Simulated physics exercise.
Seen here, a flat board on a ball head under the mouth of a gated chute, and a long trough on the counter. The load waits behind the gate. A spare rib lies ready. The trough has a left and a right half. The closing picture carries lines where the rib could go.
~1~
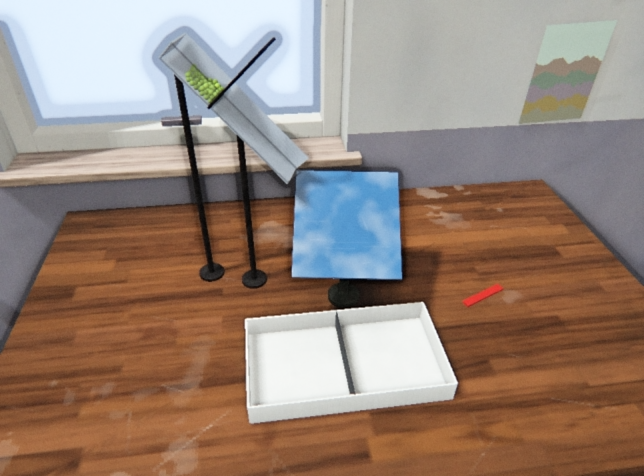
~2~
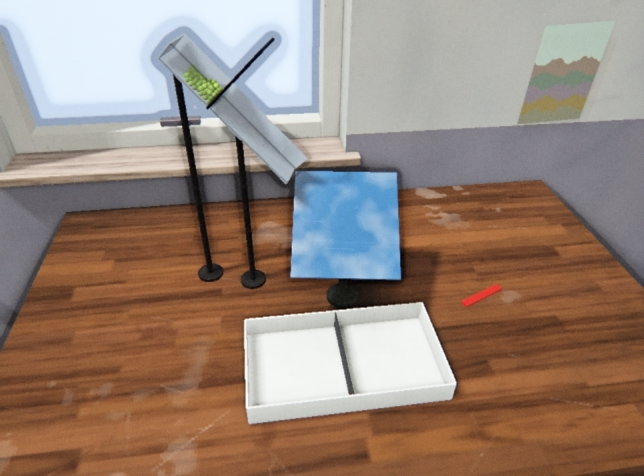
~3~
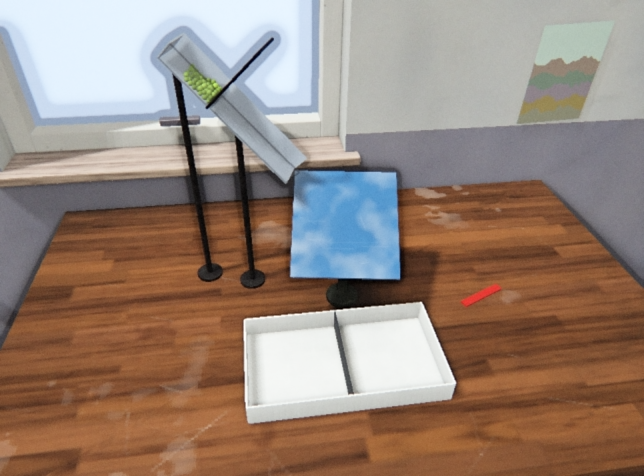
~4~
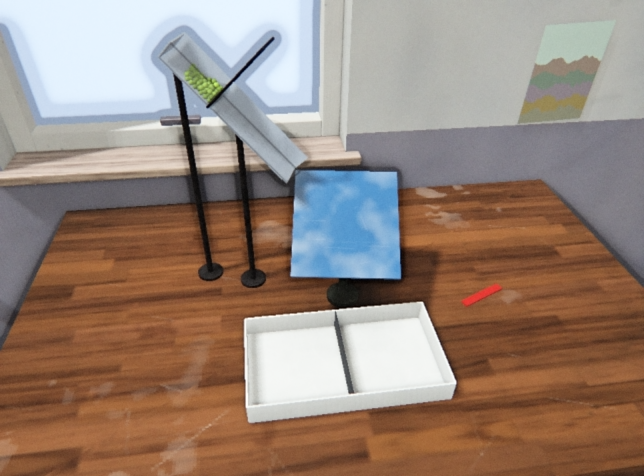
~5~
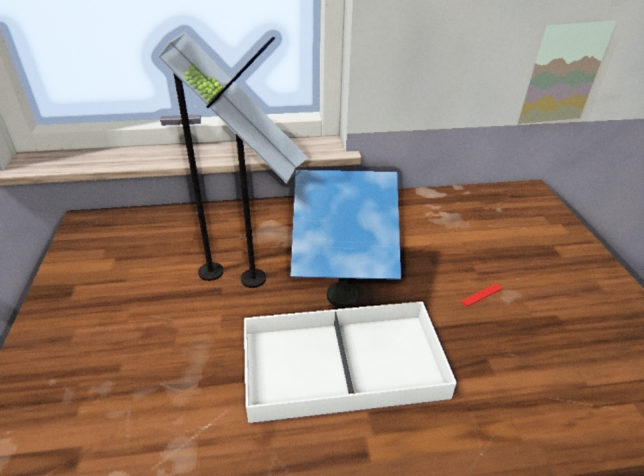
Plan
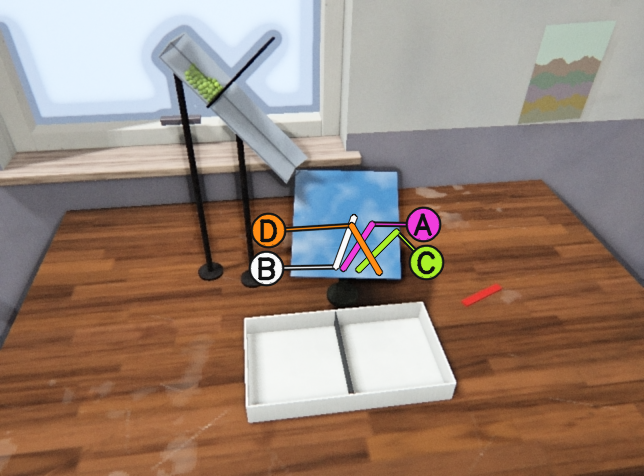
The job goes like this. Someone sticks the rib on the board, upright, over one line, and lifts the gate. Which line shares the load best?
C.
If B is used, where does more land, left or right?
More lands on the left.
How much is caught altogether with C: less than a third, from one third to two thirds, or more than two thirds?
It is more than two thirds.
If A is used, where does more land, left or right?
Left.
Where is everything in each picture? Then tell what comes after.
The first frame shows load behind the gate (211, 88), dried peas; lip of the chute (291, 176), sloping fairly steeply.
The second frame shows middle of the board (346, 223), tilted fairly steeply; middle of its low edge (346, 278); of its high edge (346, 172).
The third frame shows front corners of the trough (247, 408) and (455, 383); front end of its middle wall (353, 395).
The fourth frame shows middle of the load (211, 87); lip (291, 176).
The fifth frame shows middle of the load (211, 87); lip (291, 176).
On the marked copy, line A from (372, 224) to (343, 268); line B from (353, 217) to (335, 266); line C from (396, 231) to (358, 269); line D from (351, 225) to (379, 272).
For line A, of what is caught, the larger part in the left half, about a tenth in the right.
For line B, of what is caught, the larger part in the left half, about a tenth in the right.
For line C, of what is caught, roughly two thirds in the left half, roughly a third in the right.
For line D, of what is caught, about a tenth in the left half, the larger part in the right.
